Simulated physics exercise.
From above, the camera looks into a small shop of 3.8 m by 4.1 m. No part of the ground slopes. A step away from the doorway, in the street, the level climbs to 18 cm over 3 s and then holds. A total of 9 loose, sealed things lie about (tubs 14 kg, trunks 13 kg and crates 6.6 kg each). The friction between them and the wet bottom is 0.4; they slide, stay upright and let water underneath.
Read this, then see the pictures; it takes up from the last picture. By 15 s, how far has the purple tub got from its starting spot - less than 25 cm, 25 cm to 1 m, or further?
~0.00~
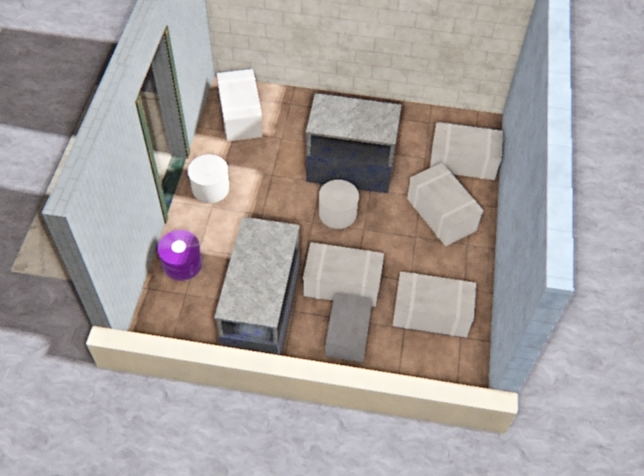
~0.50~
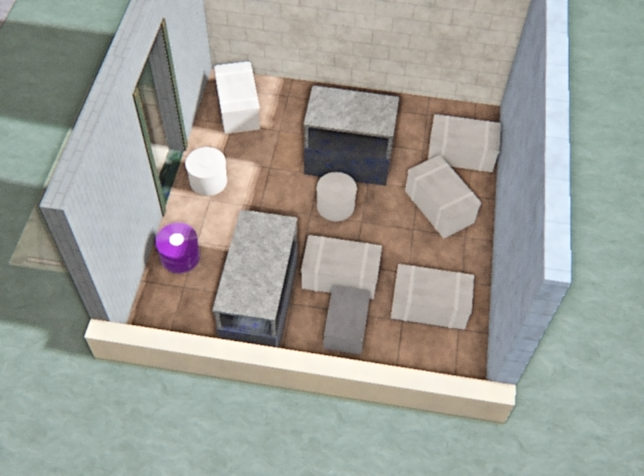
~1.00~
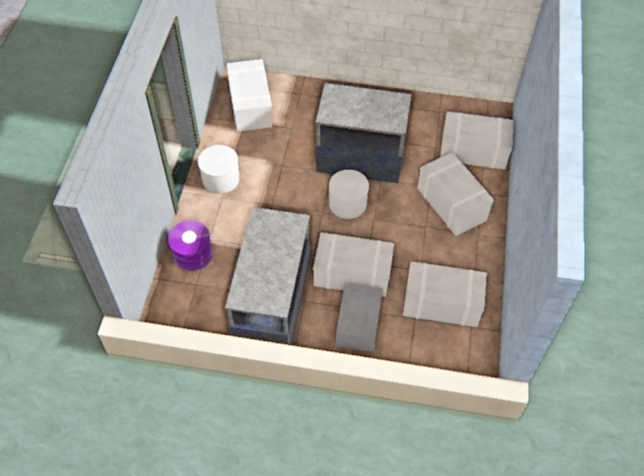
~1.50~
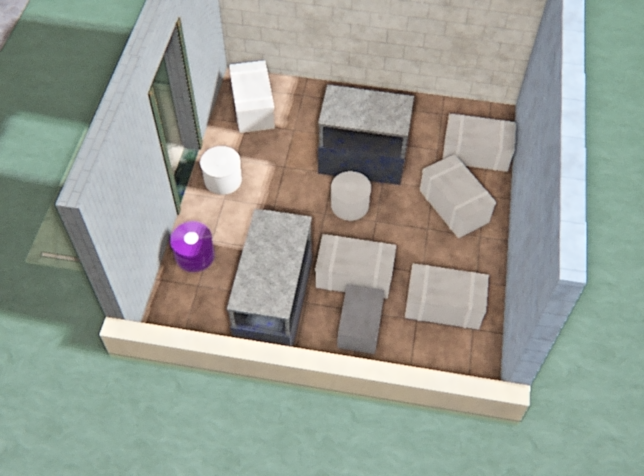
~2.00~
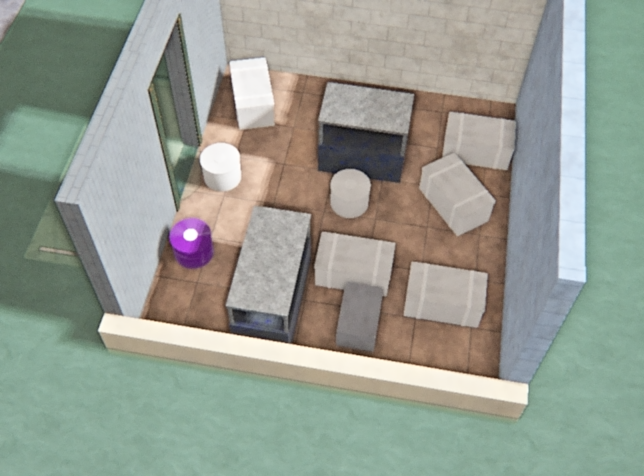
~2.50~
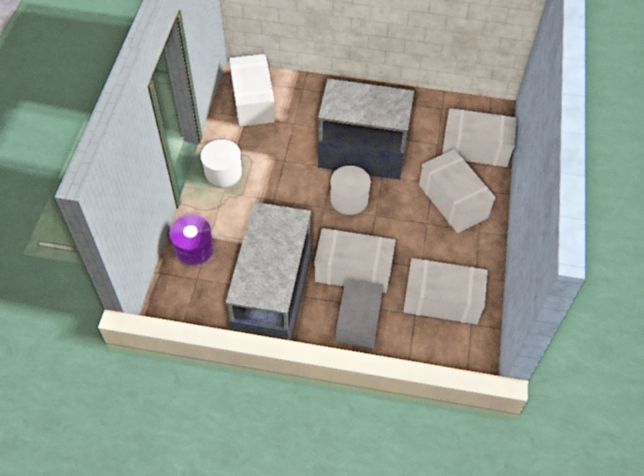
It is left close to where it began.
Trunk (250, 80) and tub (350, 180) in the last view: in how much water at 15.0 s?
Roughly 7 and 11 cm.
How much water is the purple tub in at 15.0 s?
Roughly 6 cm.
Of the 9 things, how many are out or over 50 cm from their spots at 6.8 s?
1.
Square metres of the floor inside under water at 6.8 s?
Near 11.0 m2 in all.
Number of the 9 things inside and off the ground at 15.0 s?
Total: 8.
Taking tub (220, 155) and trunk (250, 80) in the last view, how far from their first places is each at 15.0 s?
Respectively 200 and 40 centimetres.
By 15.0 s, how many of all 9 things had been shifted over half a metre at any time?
The count comes to 7.
After 3.5 s the purple tub is near (190, 232), 0.0 m from its start, aground; 0 afloat.
After 6.8 s the purple tub is near (190, 232), 0.0 m from its start, aground; 1 afloat.
After 11.0 s the purple tub is near (190, 232), 0.0 m from its start, aground; 6 afloat.
After 15.0 s the purple tub is near (190, 232), 0.0 m from its start, aground; 8 afloat.
